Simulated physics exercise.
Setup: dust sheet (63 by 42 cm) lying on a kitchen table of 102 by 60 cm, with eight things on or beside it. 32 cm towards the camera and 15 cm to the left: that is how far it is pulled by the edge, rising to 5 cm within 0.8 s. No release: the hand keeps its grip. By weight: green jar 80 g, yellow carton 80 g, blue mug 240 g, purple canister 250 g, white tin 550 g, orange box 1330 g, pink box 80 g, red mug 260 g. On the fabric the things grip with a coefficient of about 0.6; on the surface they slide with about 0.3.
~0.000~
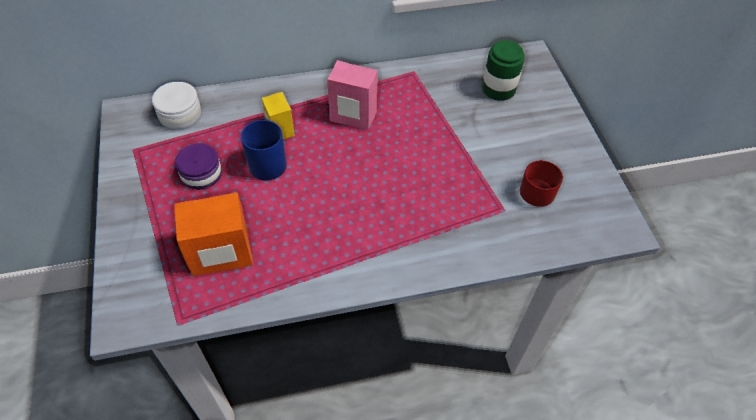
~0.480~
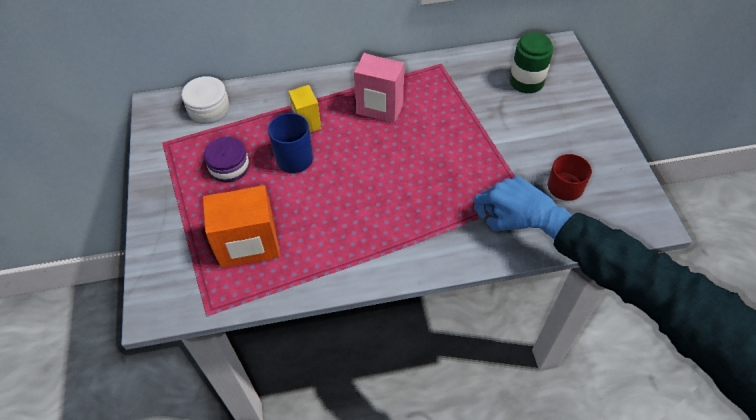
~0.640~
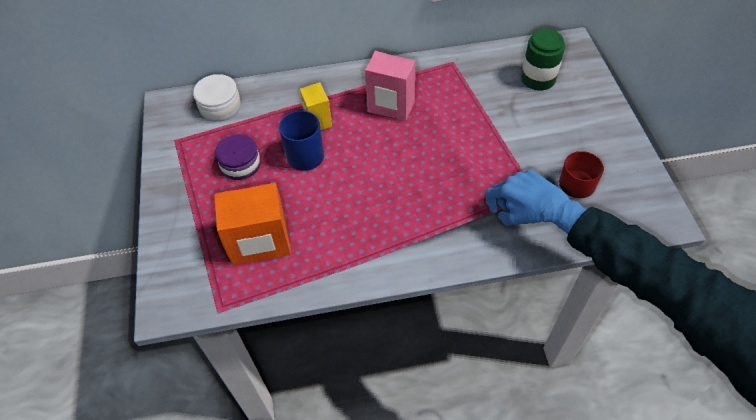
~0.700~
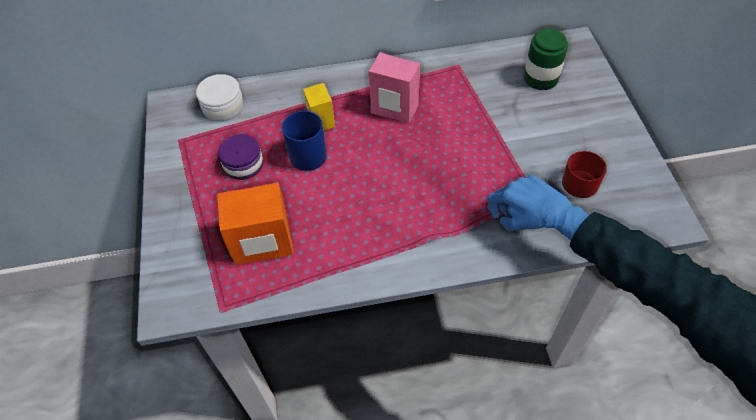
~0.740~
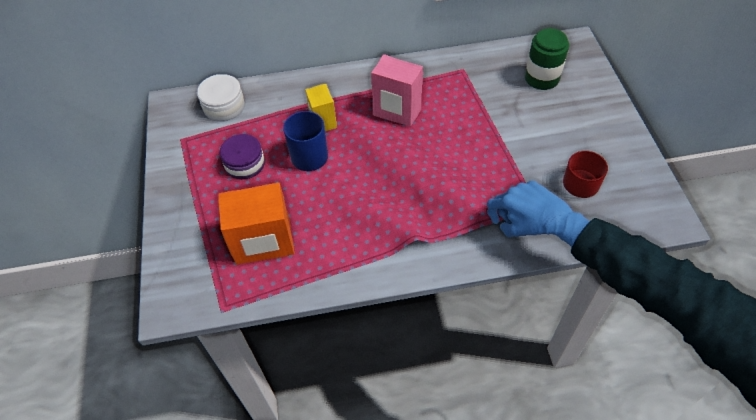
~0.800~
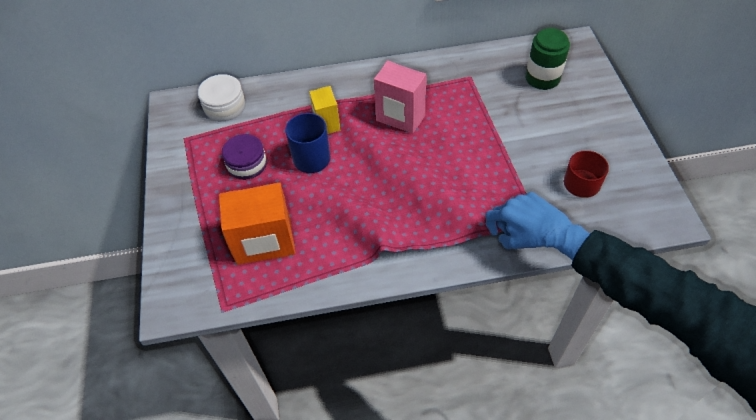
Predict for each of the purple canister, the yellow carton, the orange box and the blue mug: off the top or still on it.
I reckon the purple canister will survive up there; I reckon the yellow carton will survive up there; I reckon the orange box will survive up there; I reckon the blue mug will survive up there.
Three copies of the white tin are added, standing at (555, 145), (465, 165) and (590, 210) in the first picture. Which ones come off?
Respectively, the copies end as follows: Still in place, gone from the top, still in place.
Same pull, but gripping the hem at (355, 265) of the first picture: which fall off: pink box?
After the pull, the pink box comes off.
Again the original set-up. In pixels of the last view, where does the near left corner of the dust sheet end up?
Roughly (184, 286).
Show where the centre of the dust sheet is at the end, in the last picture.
About (388, 261).
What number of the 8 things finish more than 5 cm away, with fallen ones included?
In total, 4 of them qualify.
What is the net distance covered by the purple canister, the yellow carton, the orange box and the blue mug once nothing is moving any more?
Purple canister 15 cm, yellow carton 25 cm, orange box 4 cm, blue mug 20 cm.
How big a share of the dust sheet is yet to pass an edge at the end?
Roughly 70%.
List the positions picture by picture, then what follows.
In the first frame, purple canister (196, 158); yellow carton (276, 103); orange box (208, 216); blue mug (261, 135); dust sheet corners (178, 326) (133, 150) (414, 72) (505, 211).
In the second frame, dust sheet corners (207, 316) (163, 143); grip (484, 217).
In the third frame, dust sheet corners (218, 313) (175, 141); grip (496, 211).
In the fourth frame, pink box (395, 66); dust sheet corners (220, 313) (178, 140); grip (498, 216).
In the fifth frame, pink box (397, 69); dust sheet corners (221, 313) (180, 140); grip (498, 222).
In the sixth frame, purple canister (242, 149); yellow carton (323, 97); orange box (251, 205); blue mug (306, 128); dust sheet corners (222, 313) (184, 139) (471, 77); grip (497, 233).
At 1.0 s, 100 % of the dust sheet is still over the top; yellow carton 7 cm off its start, blue mug 5 cm off its start, purple canister 2 cm off its start.
At 1.1 s, 90 % of the dust sheet is still over the top; yellow carton 13 cm off its start, blue mug 10 cm off its start, purple canister 5 cm off its start.
At 1.3 s, 75 % of the dust sheet is still over the top; yellow carton 21 cm off its start at (391, 153), blue mug 17 cm off its start at (353, 181), purple canister 12 cm off its start at (295, 165).
At 1.4 s, 70 % of the dust sheet is still over the top; yellow carton 27 cm off its start, blue mug 21 cm off its start, purple canister 16 cm off its start.
At 3.0 s, 70 % of the dust sheet is still over the top; yellow carton 27 cm off its start at (411, 171), blue mug 21 cm off its start at (368, 197), purple canister 16 cm off its start at (315, 171), orange box 3 cm off its start at (253, 220).
